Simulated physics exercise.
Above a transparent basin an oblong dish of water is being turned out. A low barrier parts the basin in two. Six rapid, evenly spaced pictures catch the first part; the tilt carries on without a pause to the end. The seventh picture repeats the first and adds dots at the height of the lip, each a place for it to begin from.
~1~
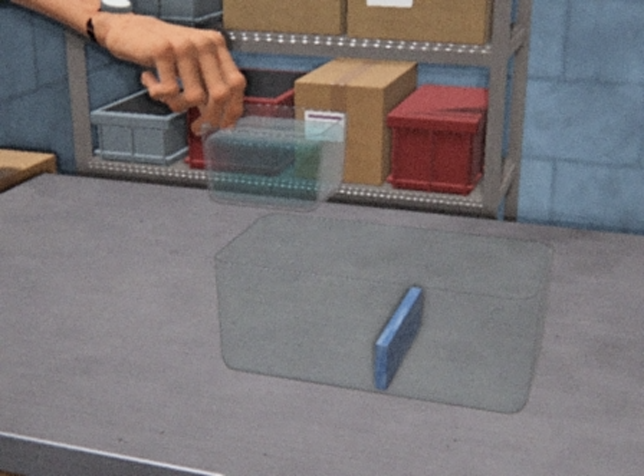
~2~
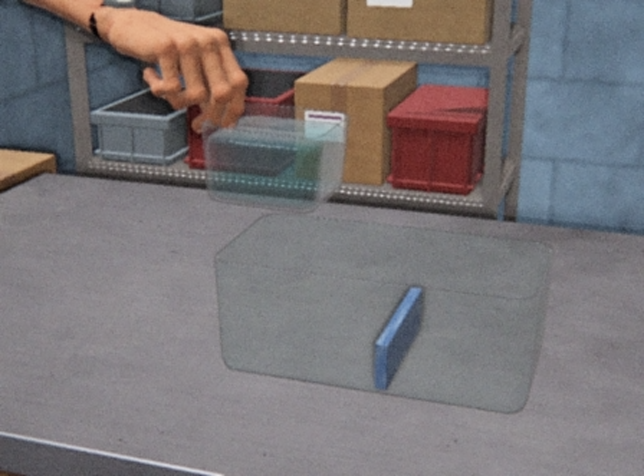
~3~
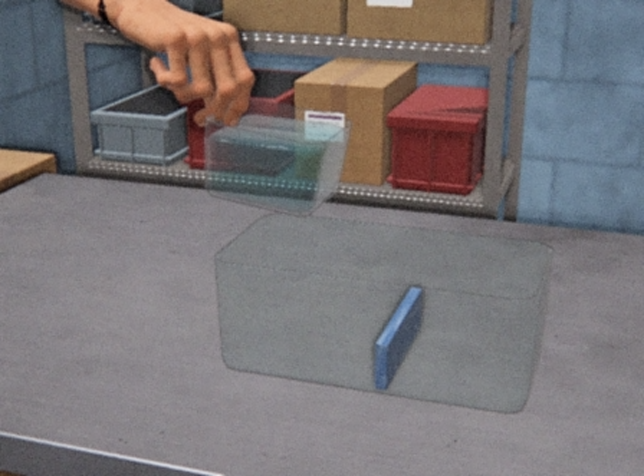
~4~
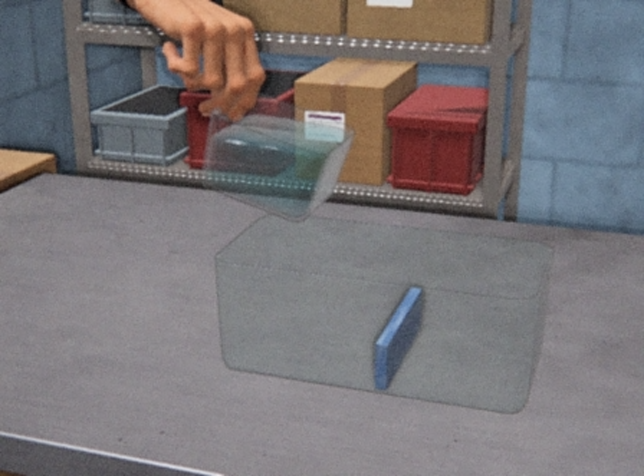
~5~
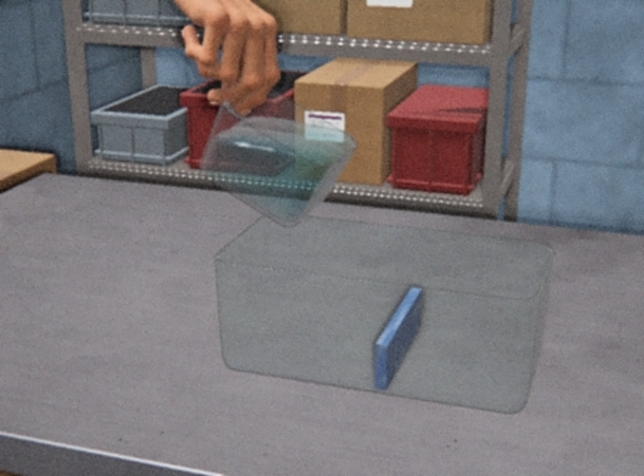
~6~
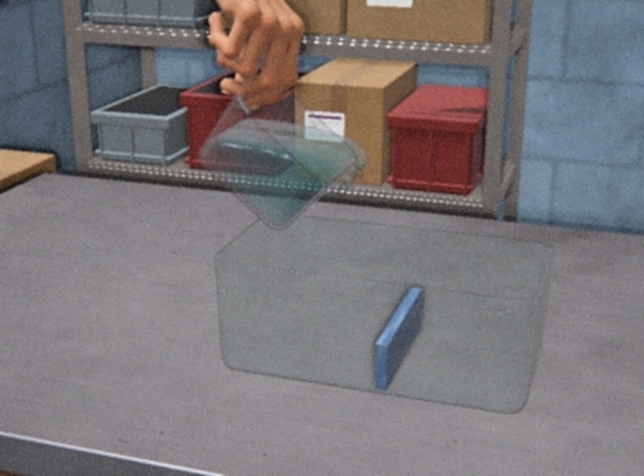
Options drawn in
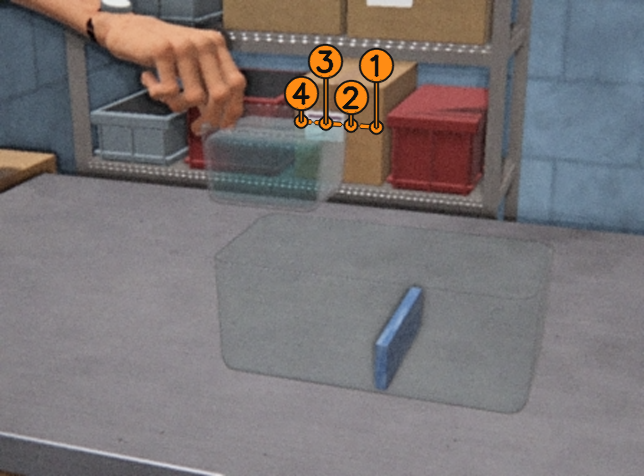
On a grey workshop table, a hand tilting a small clear dish of water rightward above a transparent basin with a low blue divider.
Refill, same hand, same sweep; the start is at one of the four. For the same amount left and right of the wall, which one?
Take 2.
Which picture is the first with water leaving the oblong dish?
Picture 5.
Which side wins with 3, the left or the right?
The left one.
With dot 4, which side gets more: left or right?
The left one.
In orange, 1 at (376, 127); 2 at (351, 125); 3 at (325, 123); 4 at (301, 121).
With 1, about 20 % ends left of the wall and 79 % right of it.
With 2, about 48 % ends left of the wall and 51 % right of it.
With 3, about 84 % ends left of the wall and 12 % right of it; 4 % is lost outside.
With 4, about 90 % ends left of the wall and 9 % right of it.
